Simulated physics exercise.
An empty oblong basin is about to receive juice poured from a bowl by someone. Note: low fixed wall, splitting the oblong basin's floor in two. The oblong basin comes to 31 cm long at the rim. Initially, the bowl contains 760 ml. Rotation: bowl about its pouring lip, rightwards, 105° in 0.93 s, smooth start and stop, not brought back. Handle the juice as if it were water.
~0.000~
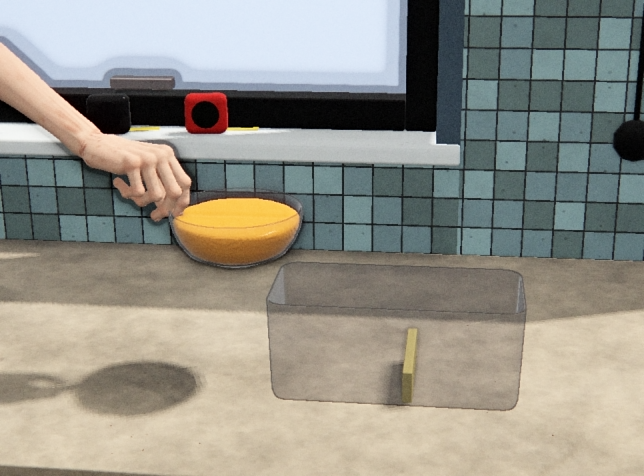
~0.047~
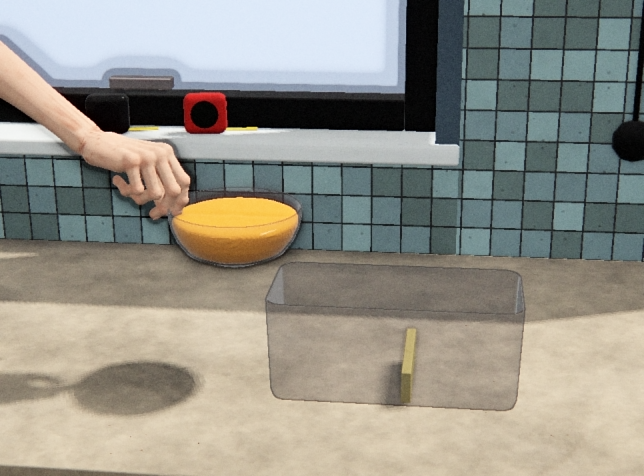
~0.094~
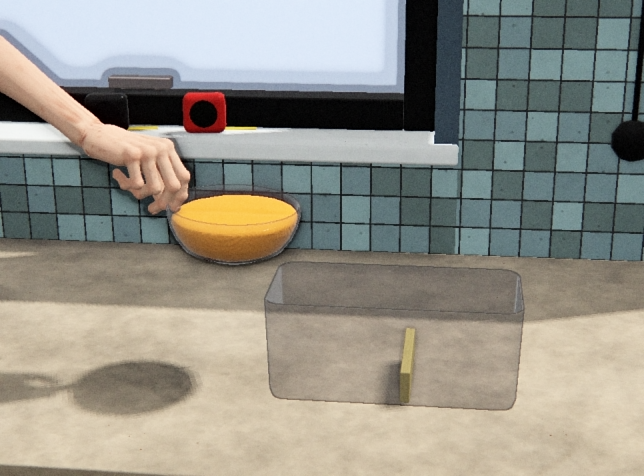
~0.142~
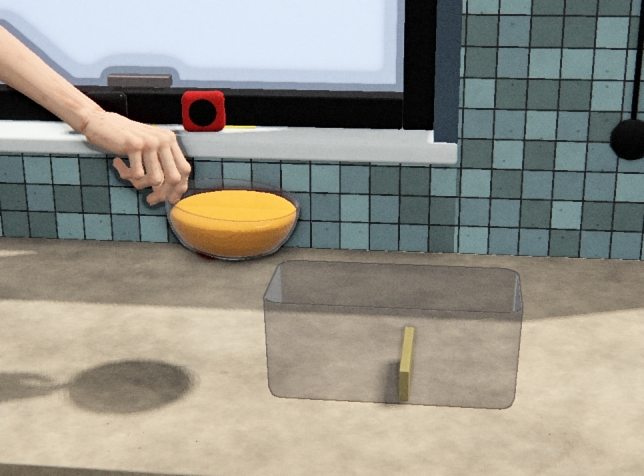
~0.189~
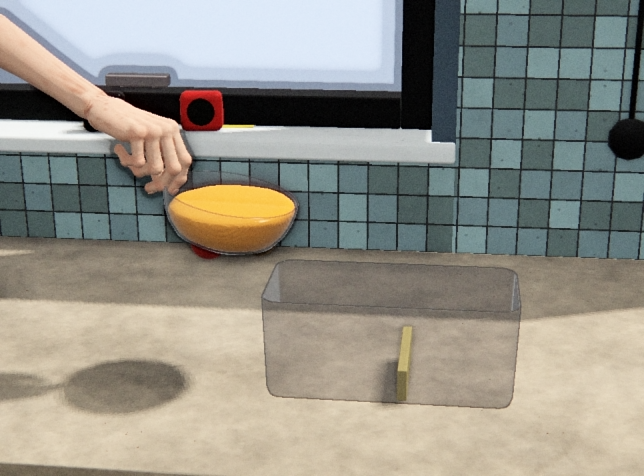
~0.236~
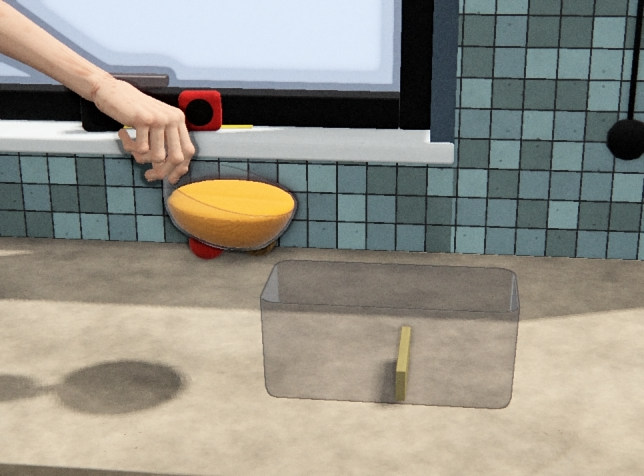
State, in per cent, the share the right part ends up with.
The right part ends up with roughly 26 %.
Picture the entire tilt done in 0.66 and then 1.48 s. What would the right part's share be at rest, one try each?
In order, 30 and 10 per cent.
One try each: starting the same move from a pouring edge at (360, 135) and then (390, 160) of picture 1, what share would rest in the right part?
I'd expect close to 75 per cent and then close to 50 per cent.
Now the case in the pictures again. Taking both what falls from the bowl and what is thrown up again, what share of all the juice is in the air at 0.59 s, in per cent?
Some 48 % is the figure.
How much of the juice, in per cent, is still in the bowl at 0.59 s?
Still held: Roughly 34 % of the total.
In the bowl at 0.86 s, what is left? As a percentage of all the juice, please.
What remains is about 0 percent of it all.
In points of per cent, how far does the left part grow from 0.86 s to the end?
That is roughly 2 in a hundred of the whole.
By 0.59 s the tilt is 75° and 34 per cent is still to pour, 18 is left of the wall and 0 right of it.
By 0.86 s the tilt is 103° and 0 per cent is still to pour, 71 is left of the wall and 22 right of it.
By 1.13 s the tilt is 105° and 0 per cent is still to pour, 79 is left of the wall and 20 right of it.
By 1.43 s the tilt is 105° and 0 per cent is still to pour, 73 is left of the wall and 26 right of it.
At rest 73 per cent lies left of the wall, 26 right of it and 1 outside.
